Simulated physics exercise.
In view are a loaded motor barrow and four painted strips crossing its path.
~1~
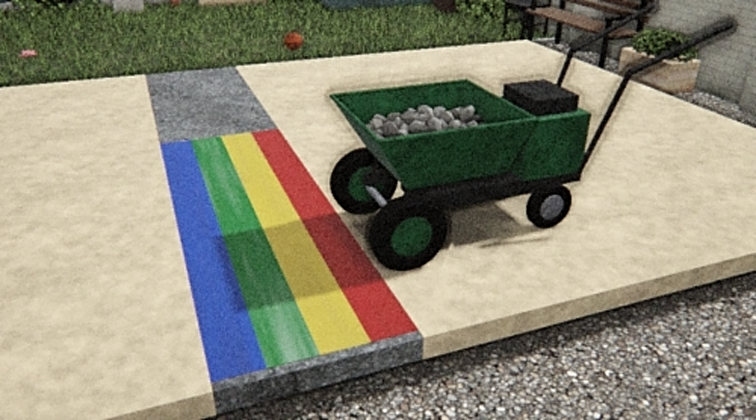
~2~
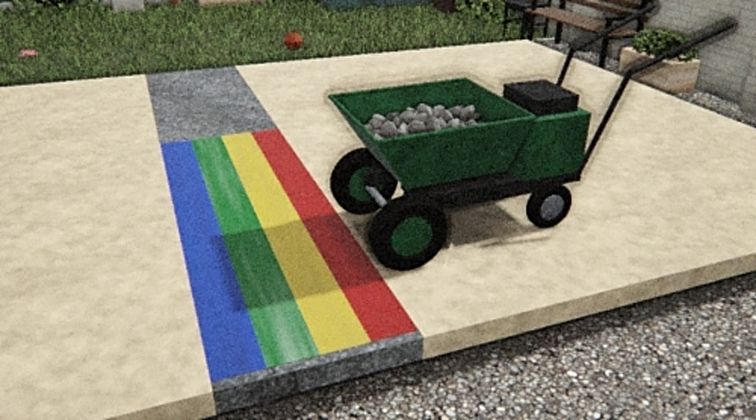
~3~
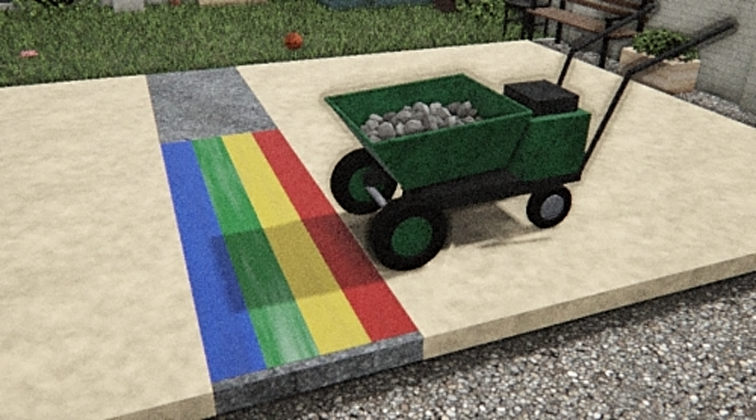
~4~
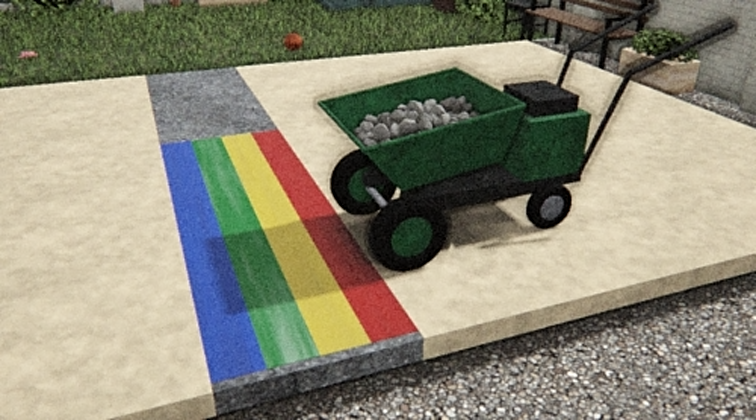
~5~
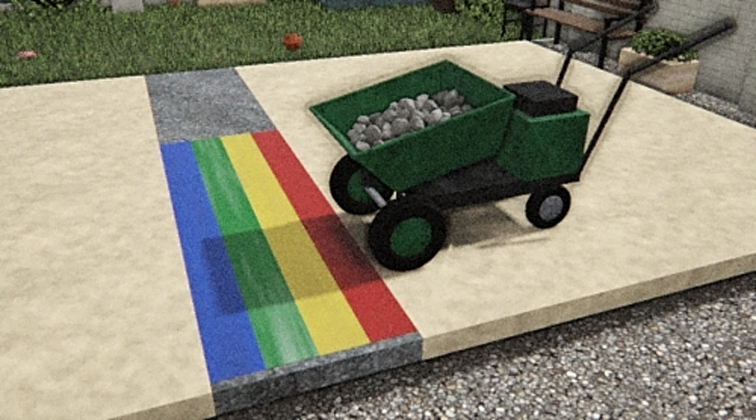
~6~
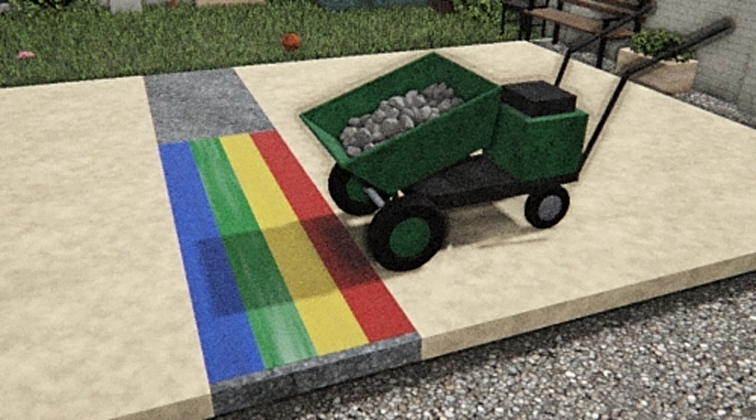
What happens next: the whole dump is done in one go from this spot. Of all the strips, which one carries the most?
I would say the green one.
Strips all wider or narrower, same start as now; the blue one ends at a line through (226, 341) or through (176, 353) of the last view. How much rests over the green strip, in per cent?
First some 40, then 40 per cent.
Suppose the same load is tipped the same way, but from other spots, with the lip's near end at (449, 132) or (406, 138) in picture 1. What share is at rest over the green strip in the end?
About 10 percent at the first place and about 30 percent at the second.
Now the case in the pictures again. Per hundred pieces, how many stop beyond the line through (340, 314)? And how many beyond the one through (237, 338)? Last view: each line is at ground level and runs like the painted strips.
In order, some 90 % then some 30 %.
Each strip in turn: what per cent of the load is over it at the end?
Per cent of the load - red strip: 0, yellow strip: 15, green strip: 40, blue strip: 30.
Soon, skip tipped steeply; all in the skip.
A while on, skip tipped steeply; nearly all in the skip; a stray few over the yellow strip; a small part over the green strip.
Towards the end, skip tipped right over; about a quarter in the skip; a small part over the yellow strip; about a third over the green strip; about a quarter over the blue strip; a small part off the paint.
Finally, skip tipped right over; a small part in the skip; none over the red strip; about a quarter over the yellow strip; about a third over the green strip; about a quarter over the blue strip; a small part off the paint.
